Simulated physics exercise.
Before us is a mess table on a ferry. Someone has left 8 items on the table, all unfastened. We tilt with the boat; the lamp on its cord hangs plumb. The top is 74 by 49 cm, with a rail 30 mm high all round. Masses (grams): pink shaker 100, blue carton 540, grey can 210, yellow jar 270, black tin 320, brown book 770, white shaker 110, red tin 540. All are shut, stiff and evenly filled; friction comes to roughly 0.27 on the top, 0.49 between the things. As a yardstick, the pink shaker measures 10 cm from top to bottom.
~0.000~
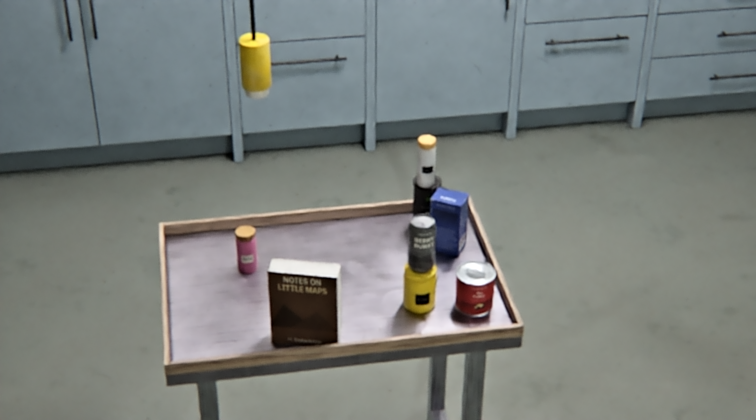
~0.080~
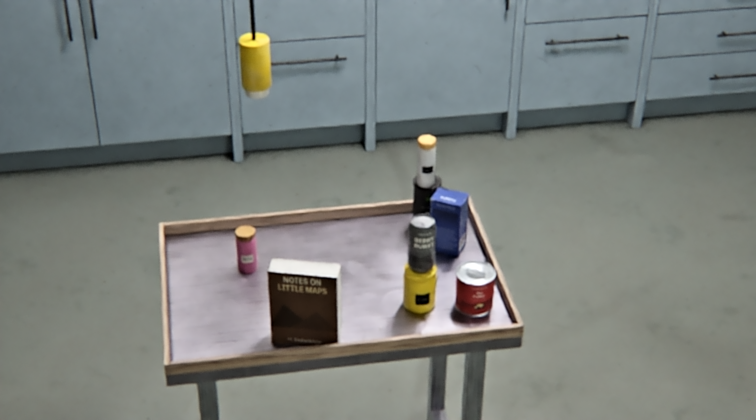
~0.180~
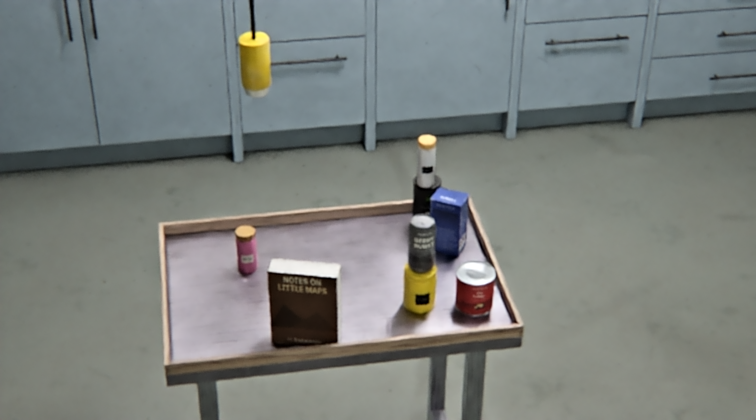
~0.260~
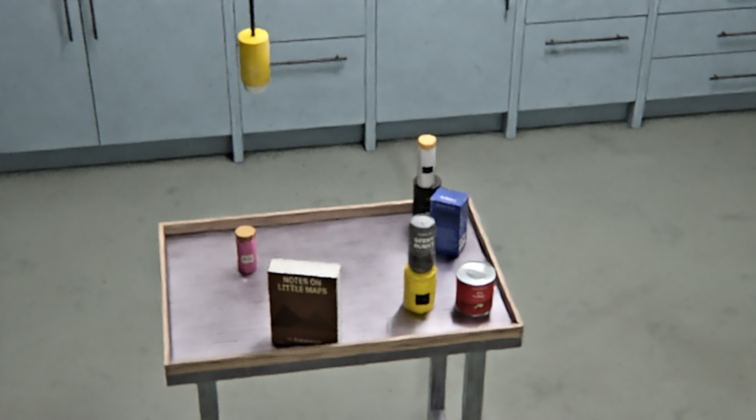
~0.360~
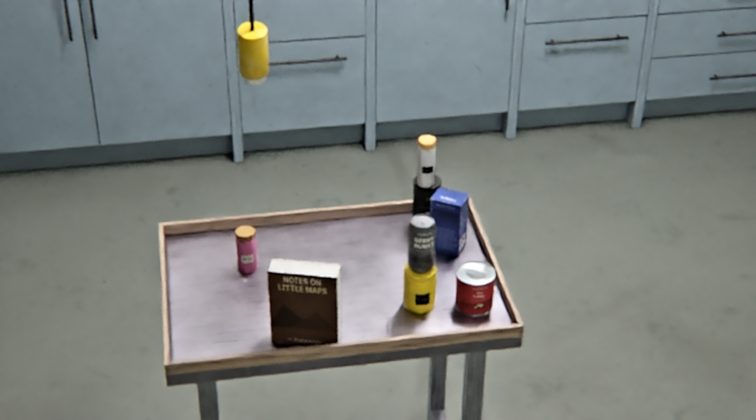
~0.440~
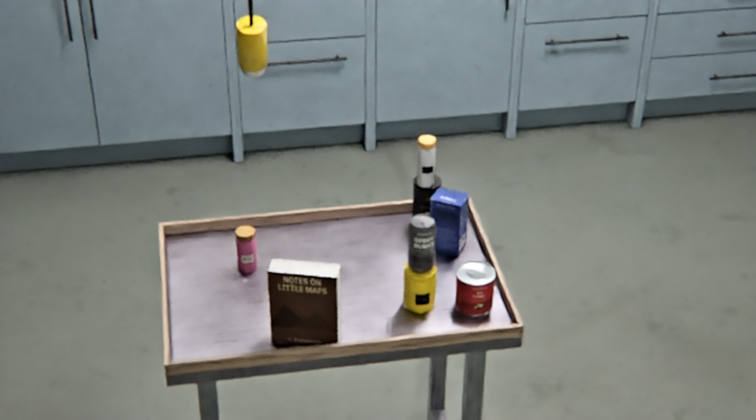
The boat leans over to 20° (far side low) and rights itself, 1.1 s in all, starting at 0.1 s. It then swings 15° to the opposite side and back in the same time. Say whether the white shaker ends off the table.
The white shaker falls off the table.
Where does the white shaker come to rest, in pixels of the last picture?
Near (389, 344).
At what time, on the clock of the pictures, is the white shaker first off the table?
Near 1.0 s.
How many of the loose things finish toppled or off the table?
That comes to 2.
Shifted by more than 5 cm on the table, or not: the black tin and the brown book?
The black tin stays put; the brown book gets shifted.
Around 0.94 s, heel 9°, far side down; white shaker tipped 37° against what carries it near (421, 148); brown book on its side; grey can shifted 6 cm.
Around 1.14 s, boat level; white shaker now off the table; brown book on its side; grey can shifted 7 cm.
Finally (2.8 s), off the table, white shaker; on their side or leaning hard on the table, brown book; not toppled but over 5 cm from the start, pink shaker, grey can, yellow jar and red tin; the other 2 still in place (within 5 cm). In the last view, white shaker near (389, 344).
